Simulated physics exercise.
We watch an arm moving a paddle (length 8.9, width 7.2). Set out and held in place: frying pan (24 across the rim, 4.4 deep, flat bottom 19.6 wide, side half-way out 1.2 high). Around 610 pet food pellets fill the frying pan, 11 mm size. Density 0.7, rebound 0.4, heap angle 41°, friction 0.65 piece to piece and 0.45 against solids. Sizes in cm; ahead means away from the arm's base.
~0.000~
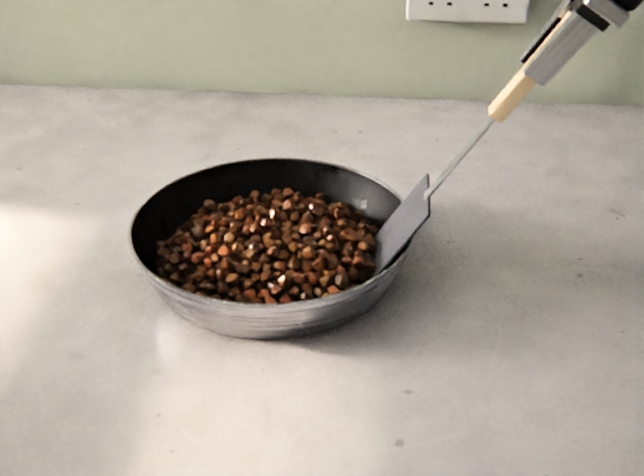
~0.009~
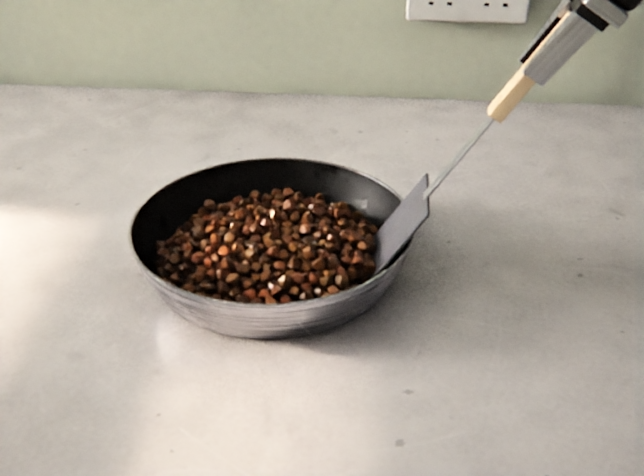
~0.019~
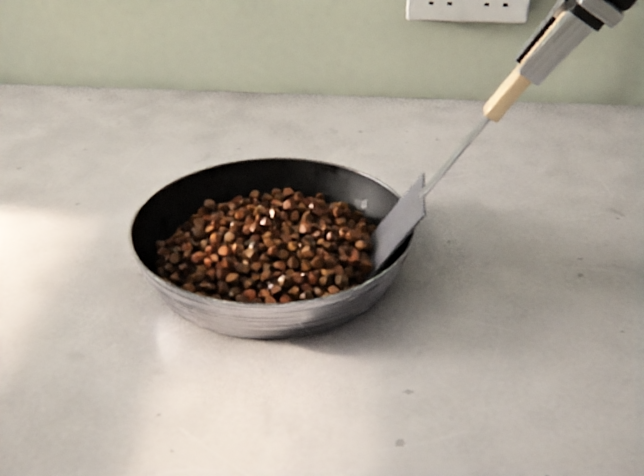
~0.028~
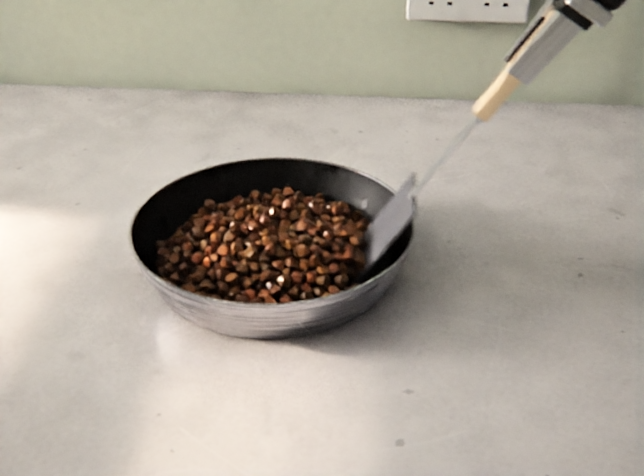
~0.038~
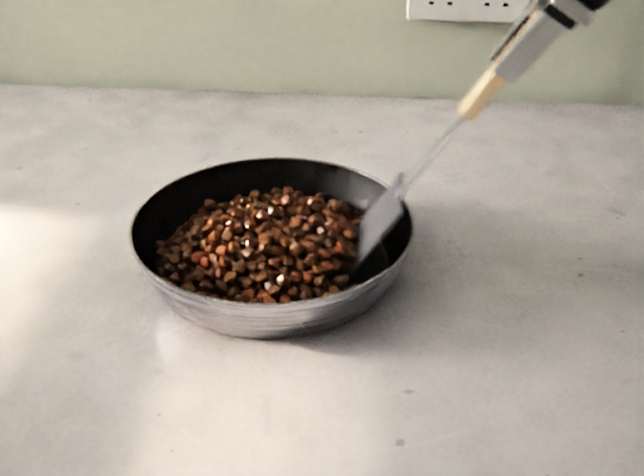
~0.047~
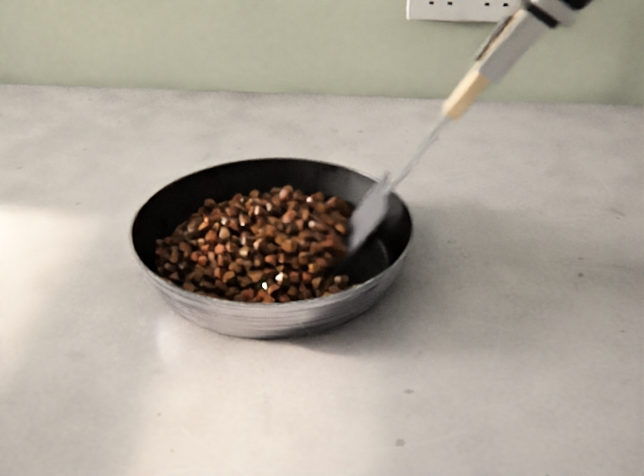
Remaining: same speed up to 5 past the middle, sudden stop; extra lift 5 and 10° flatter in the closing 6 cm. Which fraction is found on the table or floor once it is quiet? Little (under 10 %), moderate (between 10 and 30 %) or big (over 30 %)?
Answer: Moderate; between 10 and 30 % of the pet food pellets finish on the table or floor.
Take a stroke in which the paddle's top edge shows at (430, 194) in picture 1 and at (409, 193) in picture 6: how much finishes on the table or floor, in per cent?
About 5 per cent.
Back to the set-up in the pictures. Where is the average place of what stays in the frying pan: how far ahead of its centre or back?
About 3.0 cm ahead.
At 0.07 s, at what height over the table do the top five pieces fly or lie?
About 6 cm.
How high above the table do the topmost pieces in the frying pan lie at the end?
About 4.5 cm.
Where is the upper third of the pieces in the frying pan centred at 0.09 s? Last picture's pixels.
Around (252, 227).
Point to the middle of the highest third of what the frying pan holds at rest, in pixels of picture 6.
Around (206, 236).
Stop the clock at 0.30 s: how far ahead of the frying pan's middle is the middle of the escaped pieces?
Some 26 cm.
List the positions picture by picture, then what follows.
The first picture shows paddle top edge at (429, 193), sloping 57°; upper third of the load around (274, 243), from x 160 to 375, top at y 195; 609 in the frying pan.
The second picture shows paddle top edge at (428, 193), sloping 57°; upper third of the load around (274, 243), from x 160 to 375, top at y 195.
The third picture shows paddle top edge at (424, 193), sloping 57°; upper third of the load around (276, 243), from x 160 to 375, top at y 195.
The fourth picture shows paddle top edge at (415, 192), sloping 57°; upper third of the load around (279, 242), from x 160 to 375, top at y 195.
The fifth picture shows paddle top edge at (402, 192), sloping 57°; upper third of the load around (280, 238), from x 160 to 375, top at y 190.
The sixth picture shows paddle top edge at (387, 191), sloping 57°; upper third of the load around (279, 237), from x 160 to 375, top at y 190; 609 in the frying pan.
After 0.07 s, sloping 57°, highest piece 6 above the table; 609 in the frying pan.
After 0.09 s, sloping 54°, highest piece 7 above the table; 609 in the frying pan.
After 0.30 s, sloping 47°, highest piece 9 above the table; 500 in the frying pan, 61 on the table or floor, 48 on the blade or in flight.
After 1.35 s, sloping 47°, highest piece 4 above the table; 500 in the frying pan, 109 on the table or floor.
At rest, 500 in the frying pan, 109 on the table or floor. That is 18 % on the table or floor.
